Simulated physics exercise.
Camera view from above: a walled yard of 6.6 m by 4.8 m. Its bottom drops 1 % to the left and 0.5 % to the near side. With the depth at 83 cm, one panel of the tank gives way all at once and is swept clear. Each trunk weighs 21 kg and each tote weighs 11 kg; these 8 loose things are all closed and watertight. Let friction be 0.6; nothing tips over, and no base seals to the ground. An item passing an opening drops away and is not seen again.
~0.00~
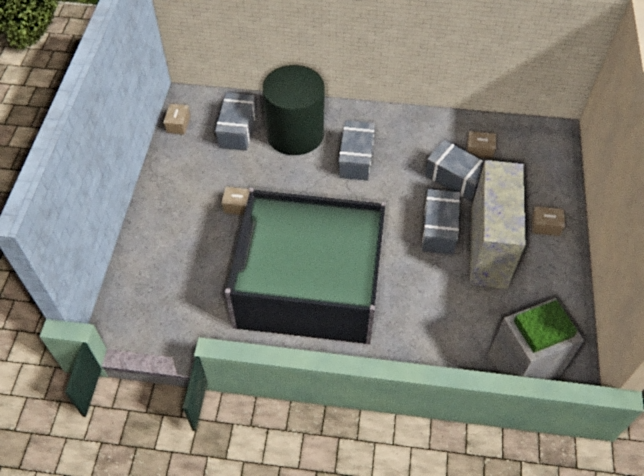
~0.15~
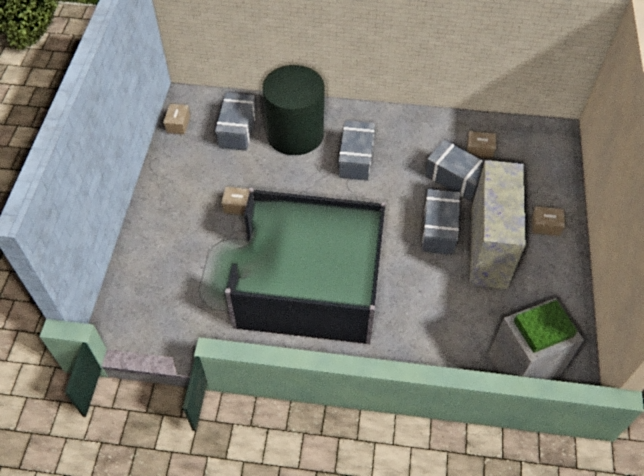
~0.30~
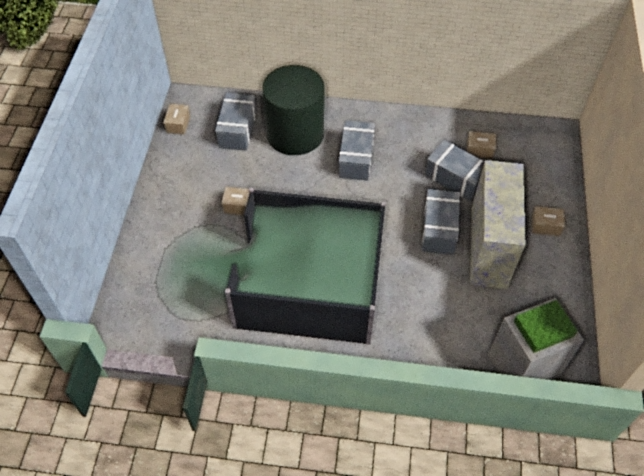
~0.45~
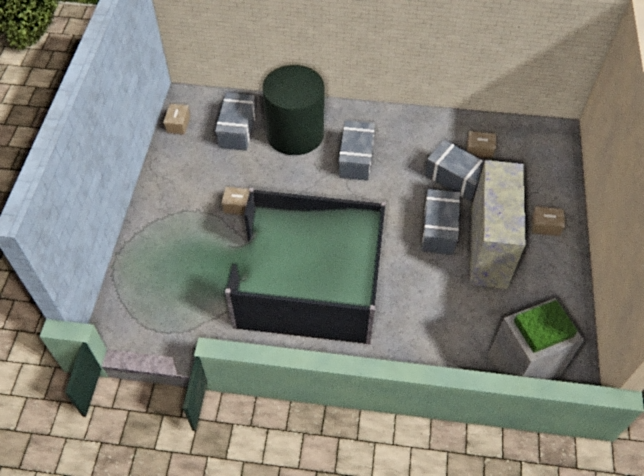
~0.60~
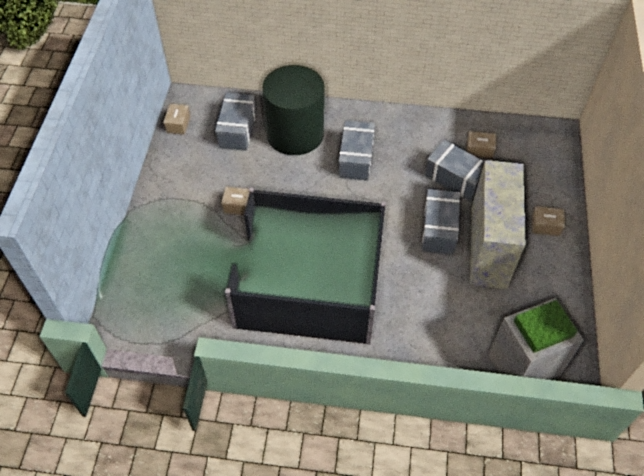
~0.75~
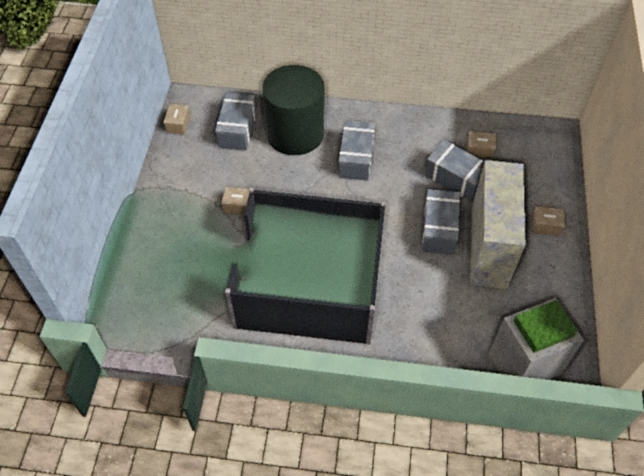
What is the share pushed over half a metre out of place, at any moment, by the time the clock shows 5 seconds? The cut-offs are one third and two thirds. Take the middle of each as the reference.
A minority short of a third gets shifted.
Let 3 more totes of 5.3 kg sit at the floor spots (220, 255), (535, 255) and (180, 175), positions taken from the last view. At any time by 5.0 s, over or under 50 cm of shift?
Note, in sequence: Over threshold; under threshold; over threshold.
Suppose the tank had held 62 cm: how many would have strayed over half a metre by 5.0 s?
With that change, 1 of them.
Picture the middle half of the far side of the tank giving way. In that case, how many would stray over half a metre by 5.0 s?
Count: 4.
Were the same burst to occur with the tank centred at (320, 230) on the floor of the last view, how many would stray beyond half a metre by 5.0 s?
The count would be 3.
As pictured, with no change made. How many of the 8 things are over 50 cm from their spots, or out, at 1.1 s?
By then 0.
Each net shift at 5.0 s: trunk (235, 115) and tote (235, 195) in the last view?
Taking them in turn, I get 80 cm for the first and 0 cm for the second.
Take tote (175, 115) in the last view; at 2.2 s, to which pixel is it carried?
Look for it near (207, 83).
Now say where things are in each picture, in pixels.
In the first frame, a trunk at (236, 113), on the bottom; a tote at (483, 140), on the bottom; water covers 2.5 m2; 0 of 8 have shifted.
In the second frame, a trunk at (236, 113), on the bottom; a tote at (483, 140) rests on the ground; 3.1 m2 under water; 0 of 8 have shifted.
In the third frame, a trunk at (236, 113), on the bottom; a tote at (483, 140), on the bottom; water covers 4.0 m2; 0 of 8 have shifted.
In the fourth frame, a trunk at (236, 113), on the bottom; a tote at (483, 140), on the bottom; water covers 5.1 m2; 0 of 8 have shifted.
In the fifth frame, a trunk at (236, 113) rests on the ground; a tote at (483, 140), on the bottom; water covers 6.0 m2; 0 of 8 have shifted.
In the sixth frame, a trunk at (236, 113), on the bottom; a tote at (483, 140), on the bottom; water covers 6.6 m2; 0 of 8 have shifted.
After 1.1 s 0 of 8 are over 50 cm from their spots; 0 afloat.
After 2.2 s 1 of 8 are over 50 cm from their spots; 1 afloat.
After 3.5 s 1 of 8 are over 50 cm from their spots; 1 afloat.
After 5.0 s 2 of 8 are over 50 cm from their spots, and 2 have been at some point; 0 afloat.
